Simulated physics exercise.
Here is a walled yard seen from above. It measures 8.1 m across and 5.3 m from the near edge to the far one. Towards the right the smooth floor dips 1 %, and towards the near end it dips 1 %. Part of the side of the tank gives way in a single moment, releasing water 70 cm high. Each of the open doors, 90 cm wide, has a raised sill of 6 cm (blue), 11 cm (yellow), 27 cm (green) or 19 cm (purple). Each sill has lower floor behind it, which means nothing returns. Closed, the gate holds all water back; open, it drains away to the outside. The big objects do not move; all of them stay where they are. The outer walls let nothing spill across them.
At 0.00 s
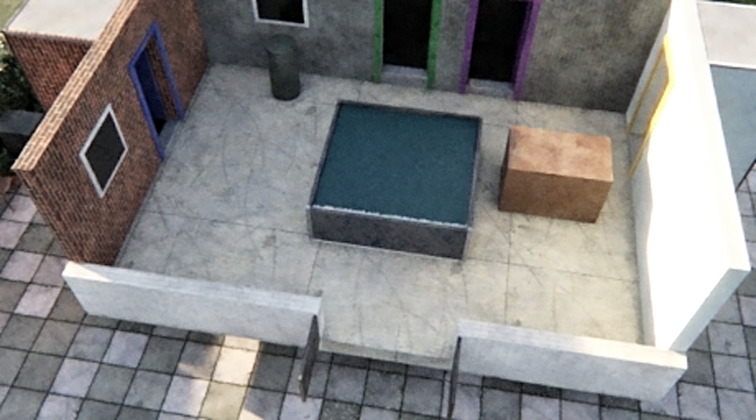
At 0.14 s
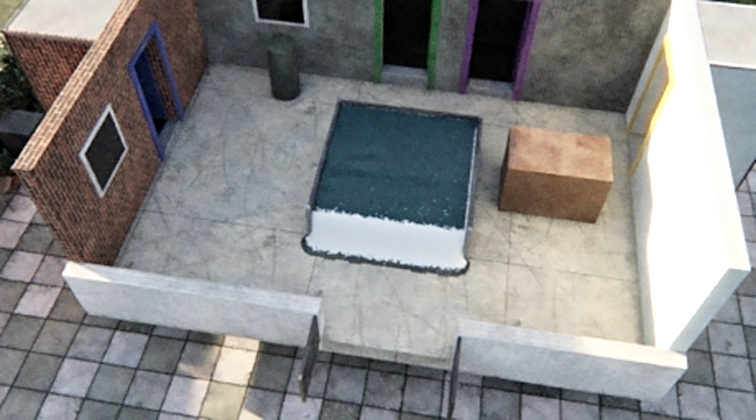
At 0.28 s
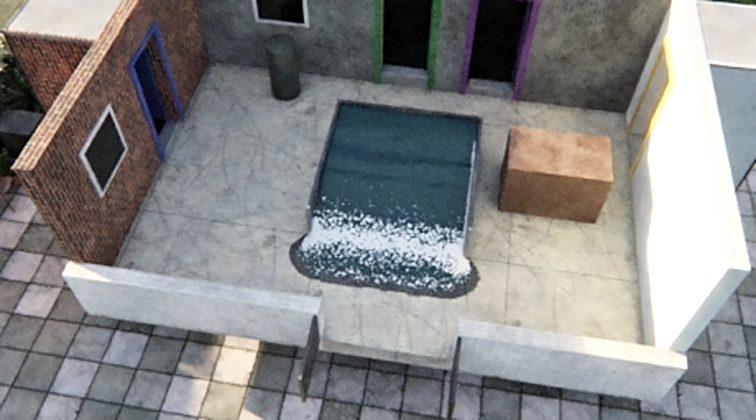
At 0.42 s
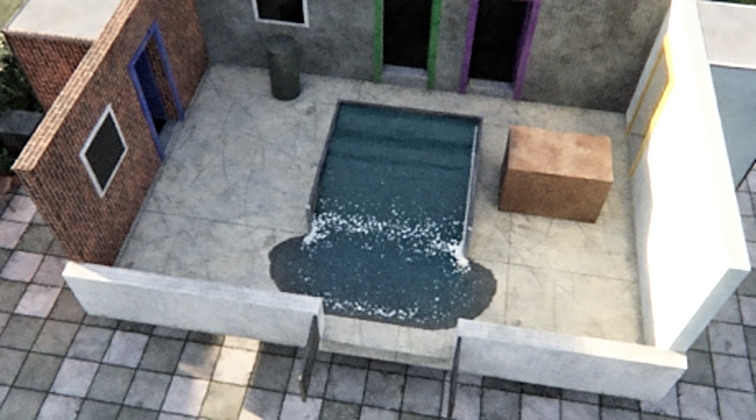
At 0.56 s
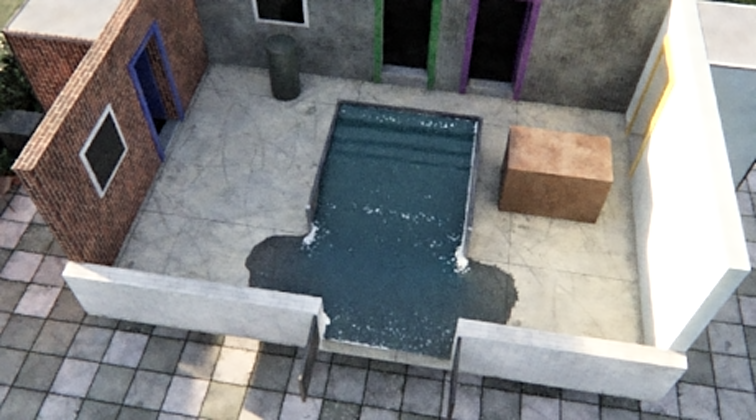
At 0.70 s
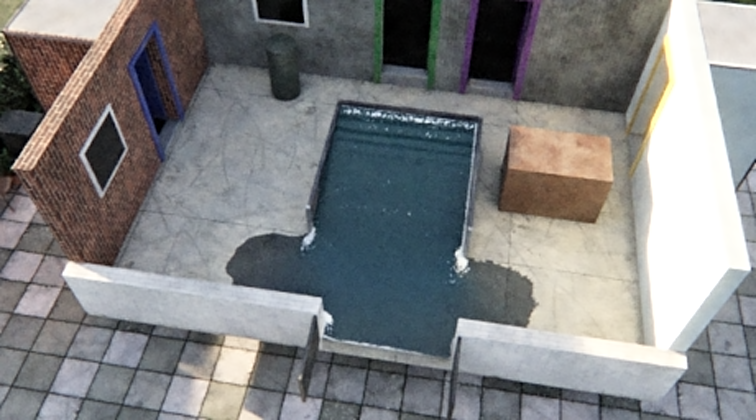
A dark teal tank of water sits in a walled concrete yard, seen from above by a still camera. A brown block stands to its right, a dark cylinder behind on the left, a brick wall with a blue-edged doorway at left, and green and purple doorways at the back. The tank's near side opens, and water pours forward, foaming white, then spreads sideways along the low front wall.
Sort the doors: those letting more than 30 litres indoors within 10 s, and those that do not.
The blue door is among those that do not; the yellow door is among those that do not; the green door is among those that do not; the purple door is among those that do not.
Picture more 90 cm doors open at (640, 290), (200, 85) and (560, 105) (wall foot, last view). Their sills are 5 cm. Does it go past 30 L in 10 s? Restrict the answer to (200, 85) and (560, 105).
In the order given, lower then lower.
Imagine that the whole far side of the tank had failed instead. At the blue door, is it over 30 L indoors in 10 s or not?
At the blue door the limit is not exceeded.
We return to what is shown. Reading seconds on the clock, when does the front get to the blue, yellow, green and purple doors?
So blue at 3.0 s, yellow at 3.6 s, green at 6.5 s, and purple at 6.5 s.
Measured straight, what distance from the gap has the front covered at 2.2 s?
Roughly 4.4 m.
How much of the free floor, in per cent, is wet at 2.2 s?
Covered: Roughly 30 per cent.
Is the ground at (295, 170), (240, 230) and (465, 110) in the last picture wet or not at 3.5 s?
In turn: Dry, wet, still dry.
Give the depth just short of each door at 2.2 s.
In centimetres - blue: 0, yellow: 0, green: 0, purple: 0.
After 1.4 s water covers 20 % of the floor and is deepest (42 cm) near (315, 311); blue door not reached, yellow door not reached, green door not reached, purple door not reached.
After 2.2 s water covers 30 % of the floor and is deepest (36 cm) near (312, 322); blue door not reached, yellow door not reached, green door not reached, purple door not reached.
After 3.5 s water covers 45 % of the floor and is deepest (23 cm) near (114, 291); blue door 4 cm at the sill, 0 L in, yellow door not reached, green door not reached, purple door not reached.
After 6.0 s water covers 75 % of the floor and is deepest (11 cm) near (622, 371); blue door 4 cm at the sill, 0 L in, yellow door 5 cm at the sill, 0 L in, green door not reached, purple door not reached.
After 10.0 s water covers 100 % of the floor and is deepest (8 cm) near (635, 373); blue door 3 cm at the sill, 0 L in, yellow door 5 cm at the sill, 0 L in, green door 3 cm at the sill, 0 L in, purple door 6 cm at the sill, 0 L in.
